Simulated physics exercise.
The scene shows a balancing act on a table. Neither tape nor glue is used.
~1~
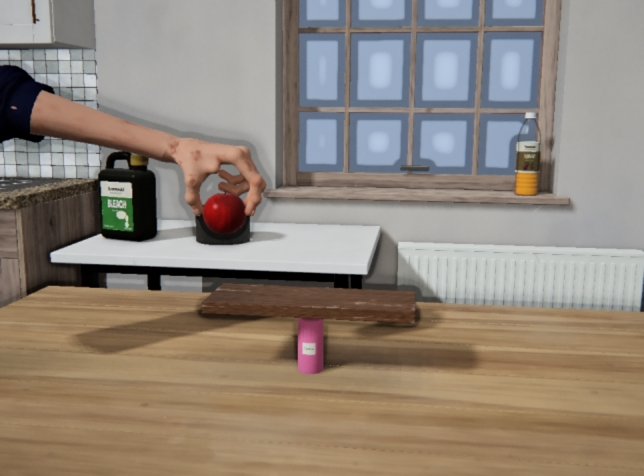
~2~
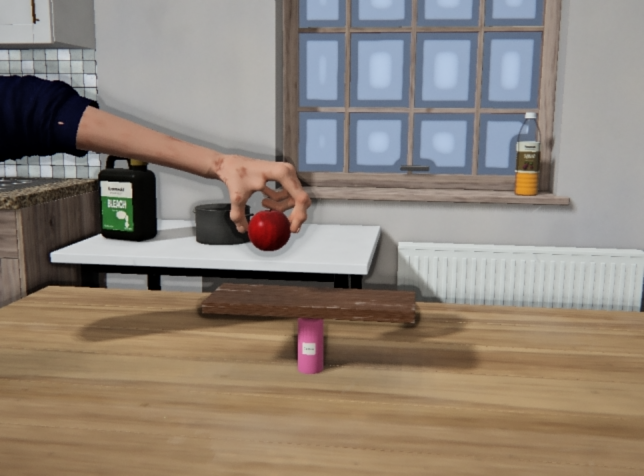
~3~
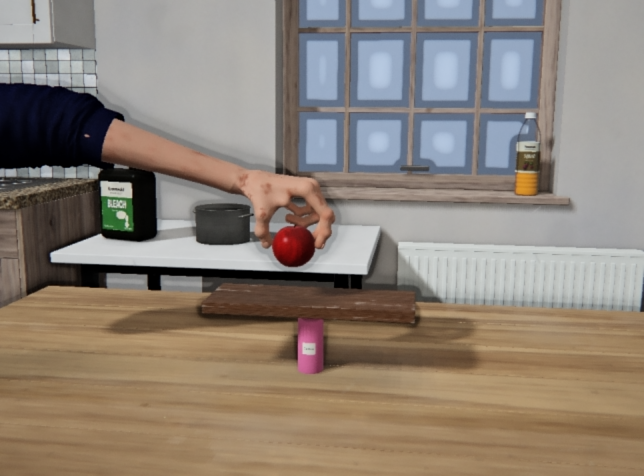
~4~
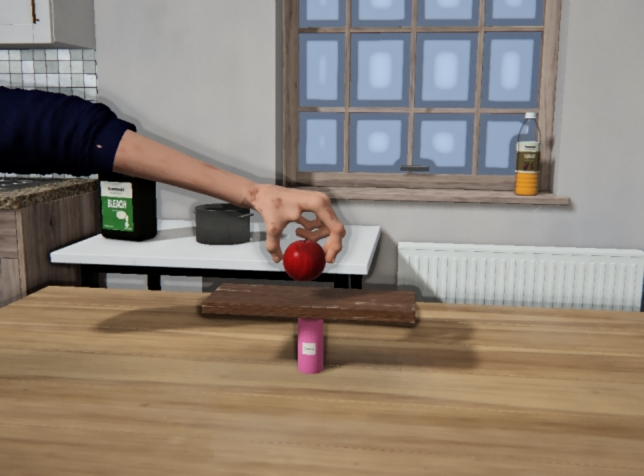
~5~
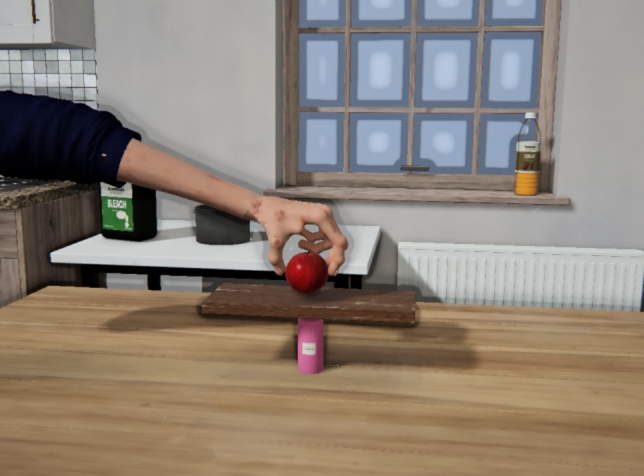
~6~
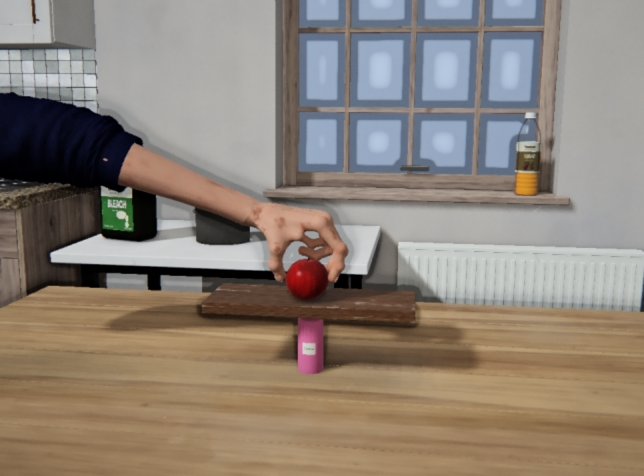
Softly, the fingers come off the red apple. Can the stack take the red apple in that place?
My guess is the stack will stay standing.
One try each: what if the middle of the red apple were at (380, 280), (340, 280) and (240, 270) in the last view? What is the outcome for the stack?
With the first release it tips over; with the second it stays steady; with the third it tips over.
Then, 0.30 s on from there, no change.
Then, 0.70 s on from there, red apple resting near (307, 280).
In the end, all 3 unmoved. At the end, from the last picture's camera, red apple near (307, 280). The stack stays up.
